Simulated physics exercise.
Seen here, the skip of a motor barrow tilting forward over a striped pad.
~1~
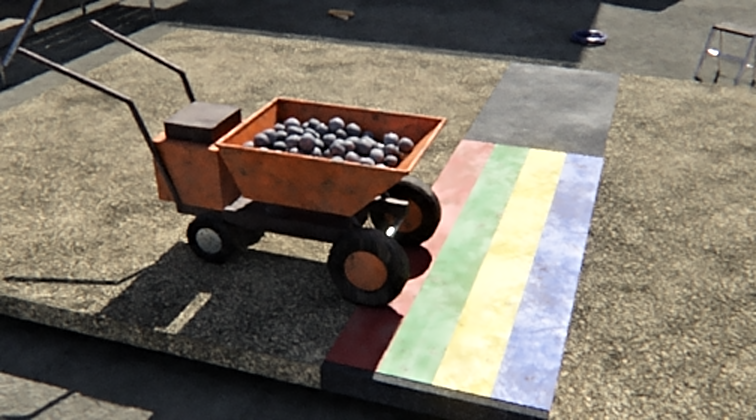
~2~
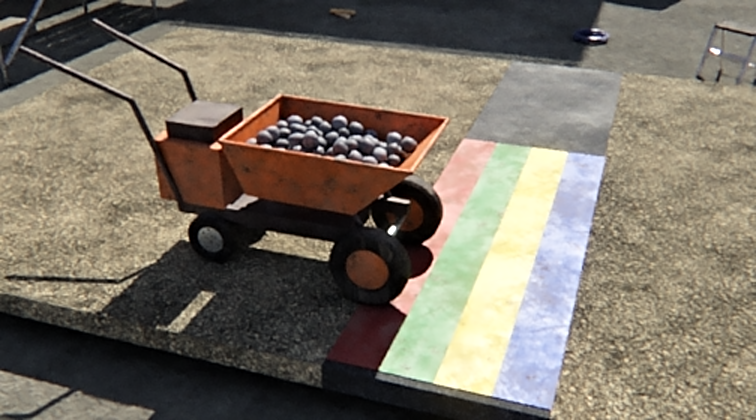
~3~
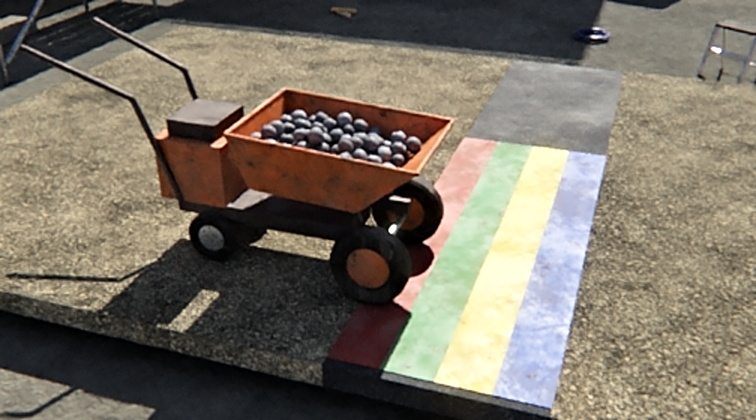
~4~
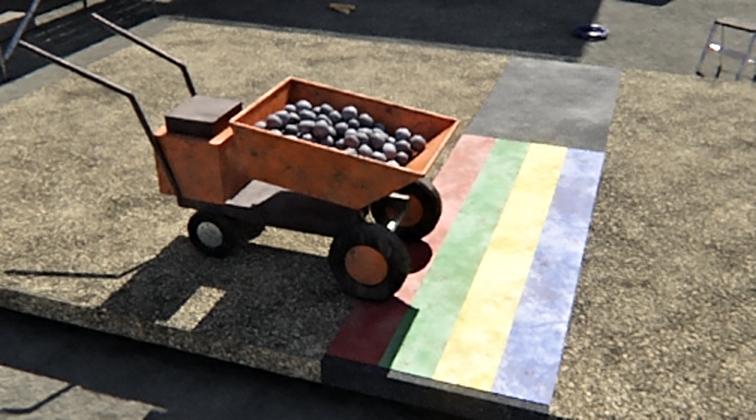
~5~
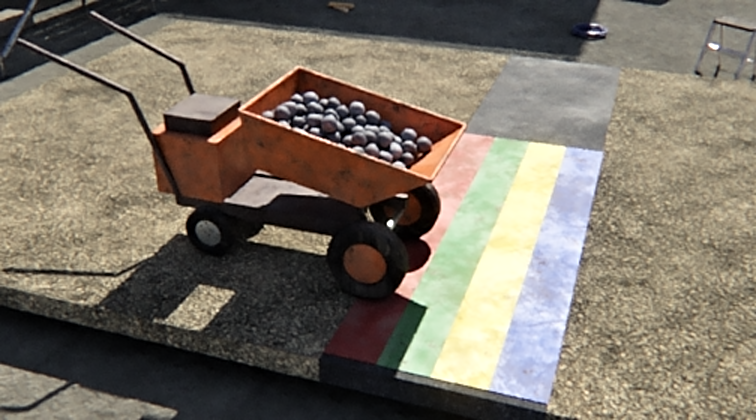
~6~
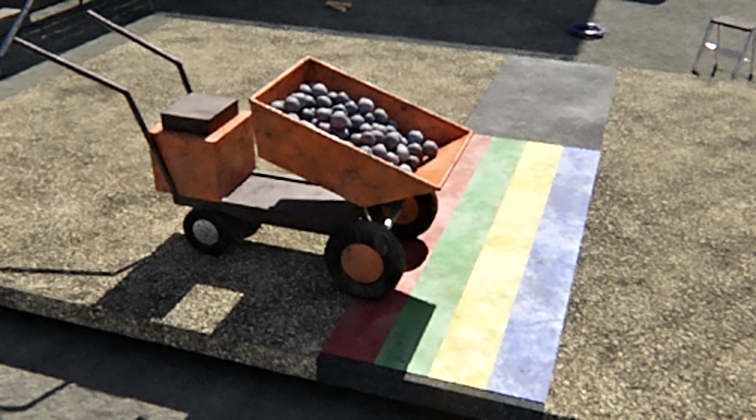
An orange skip full of round grey cobbles started out level on a motor barrow, then slowly tilted forward to the right, its back end rising beside a pad striped red, green, yellow and blue.
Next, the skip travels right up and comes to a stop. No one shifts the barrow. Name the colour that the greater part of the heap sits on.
Blue.
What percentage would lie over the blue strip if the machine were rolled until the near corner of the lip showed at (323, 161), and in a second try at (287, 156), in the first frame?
First try: Around 10 %; second try: Around 10 %.
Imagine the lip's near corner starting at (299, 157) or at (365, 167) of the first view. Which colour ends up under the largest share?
At the first spot the strip in green, at the second that yellow strip.
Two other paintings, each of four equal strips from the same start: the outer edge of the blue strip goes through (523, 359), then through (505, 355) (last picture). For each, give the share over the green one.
In turn, 0 and 0 in a hundred.
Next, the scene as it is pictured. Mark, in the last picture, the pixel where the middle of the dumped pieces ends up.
Resting centre, last frame: Roughly (552, 285).
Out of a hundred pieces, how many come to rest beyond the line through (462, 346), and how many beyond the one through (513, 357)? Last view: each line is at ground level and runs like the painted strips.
Roughly 90 and 60 percent.
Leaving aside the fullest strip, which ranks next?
The next one is that yellow strip.
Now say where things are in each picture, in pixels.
Lip of the skip (407, 173), level; top of the load (317, 146), round cobbles; red strip (371, 329); green strip (422, 340); yellow strip (475, 351); blue strip (531, 362), in the first picture.
Lip of the skip (410, 173), level; top of the load (312, 133), in the second picture.
Lip of the skip (416, 175), tipped barely; top of the load (306, 138), in the third picture.
Lip of the skip (422, 176), tipped a little; top of the load (311, 130), in the fourth picture.
Lip of the skip (430, 181), tipped a little; top of the load (305, 124), in the fifth picture.
Lip of the skip (438, 189), tipped clearly; top of the load (313, 116); red strip (368, 321); green strip (418, 332); yellow strip (471, 343); blue strip (526, 355), in the sixth picture.
Just after the last frame, skip tipped steeply; every one in the skip.
A moment on, skip tipped steeply; the larger part in the skip; about a tenth over the yellow strip; roughly a quarter over the blue strip; just a few falling.
Further on, skip tipped right over; about a tenth in the skip; about a tenth over the yellow strip; roughly half over the blue strip; roughly a third off the paint.
When it is over, skip tipped right over; about a tenth in the skip; not one over the red strip; not one over the green strip; roughly a quarter over the yellow strip; roughly half over the blue strip; roughly a third off the paint.
